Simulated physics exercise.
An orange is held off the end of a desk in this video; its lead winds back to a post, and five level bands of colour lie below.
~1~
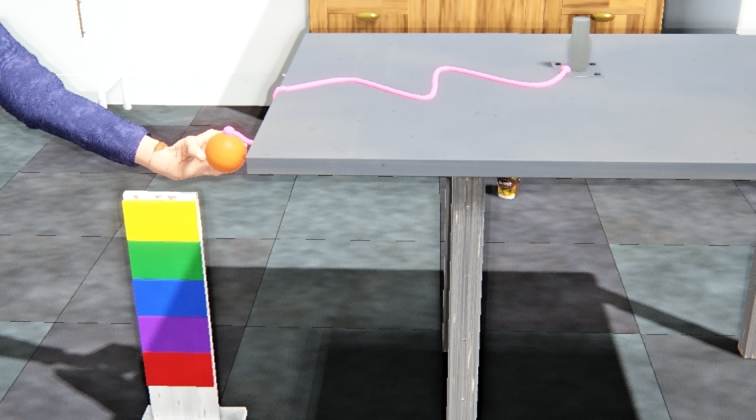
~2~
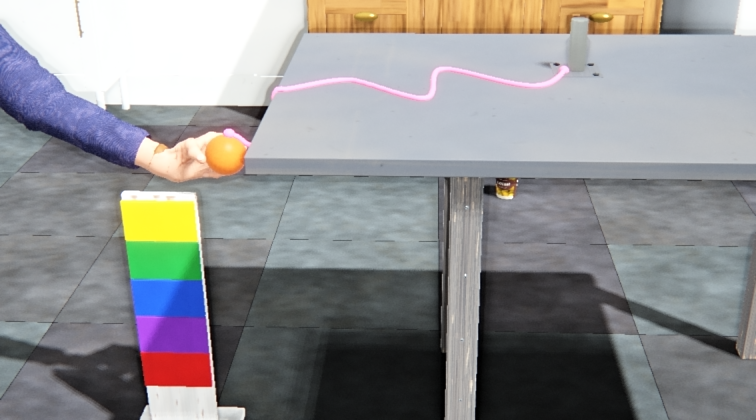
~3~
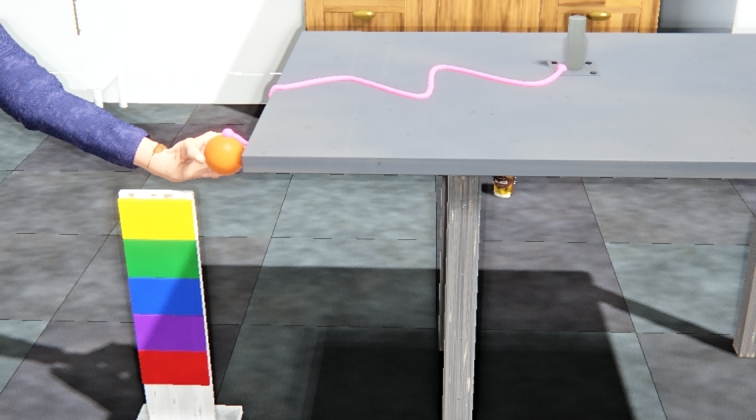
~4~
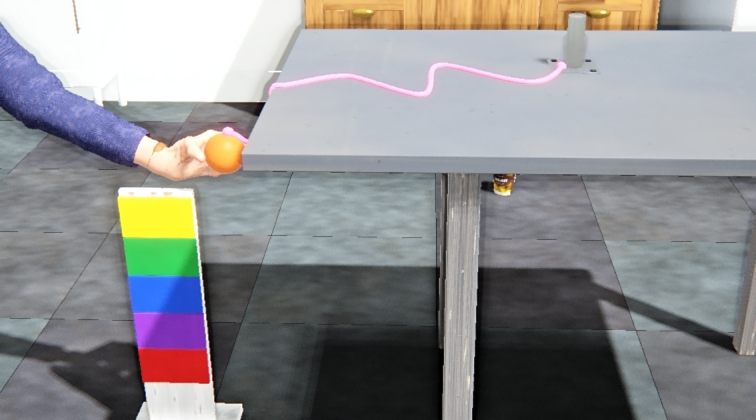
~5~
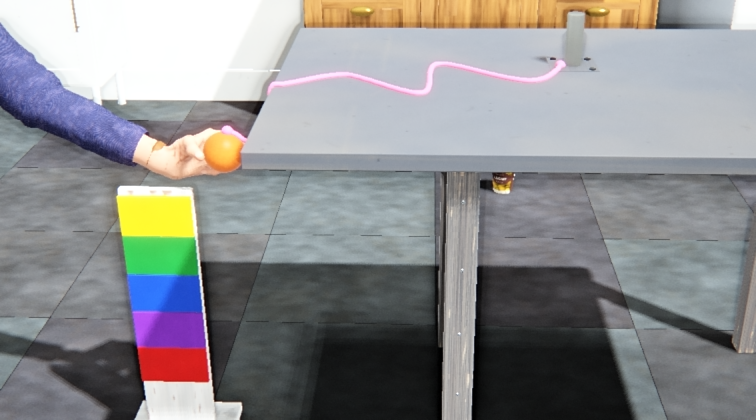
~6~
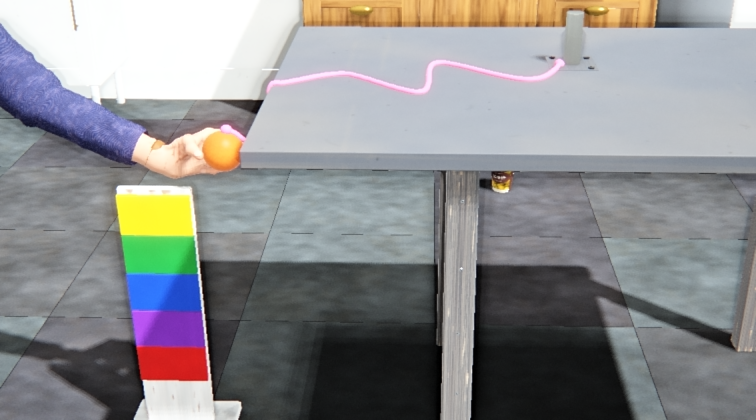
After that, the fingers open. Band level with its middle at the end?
Purple band.
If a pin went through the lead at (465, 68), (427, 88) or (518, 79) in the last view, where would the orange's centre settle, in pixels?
In order of the tries: About (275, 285), about (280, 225), about (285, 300).
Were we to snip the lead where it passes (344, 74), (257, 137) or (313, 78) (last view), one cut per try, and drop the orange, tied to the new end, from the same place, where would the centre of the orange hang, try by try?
So, going through them: (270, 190) first, (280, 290) next, (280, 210) last.
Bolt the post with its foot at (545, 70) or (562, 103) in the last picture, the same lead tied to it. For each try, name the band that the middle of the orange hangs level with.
Result 1: Red. Result 2: Red.
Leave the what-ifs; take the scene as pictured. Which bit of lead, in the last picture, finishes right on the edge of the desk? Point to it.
Around (404, 90).
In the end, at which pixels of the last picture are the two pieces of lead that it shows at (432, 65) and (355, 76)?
(380, 75) and (275, 149).
Early on, orange near (246, 323); level with purple.
Midway, orange near (319, 309); level with purple.
Near the end, orange near (267, 324); level with purple.
Finally, orange near (292, 319); level with purple. Its centre hangs level with the purple band.
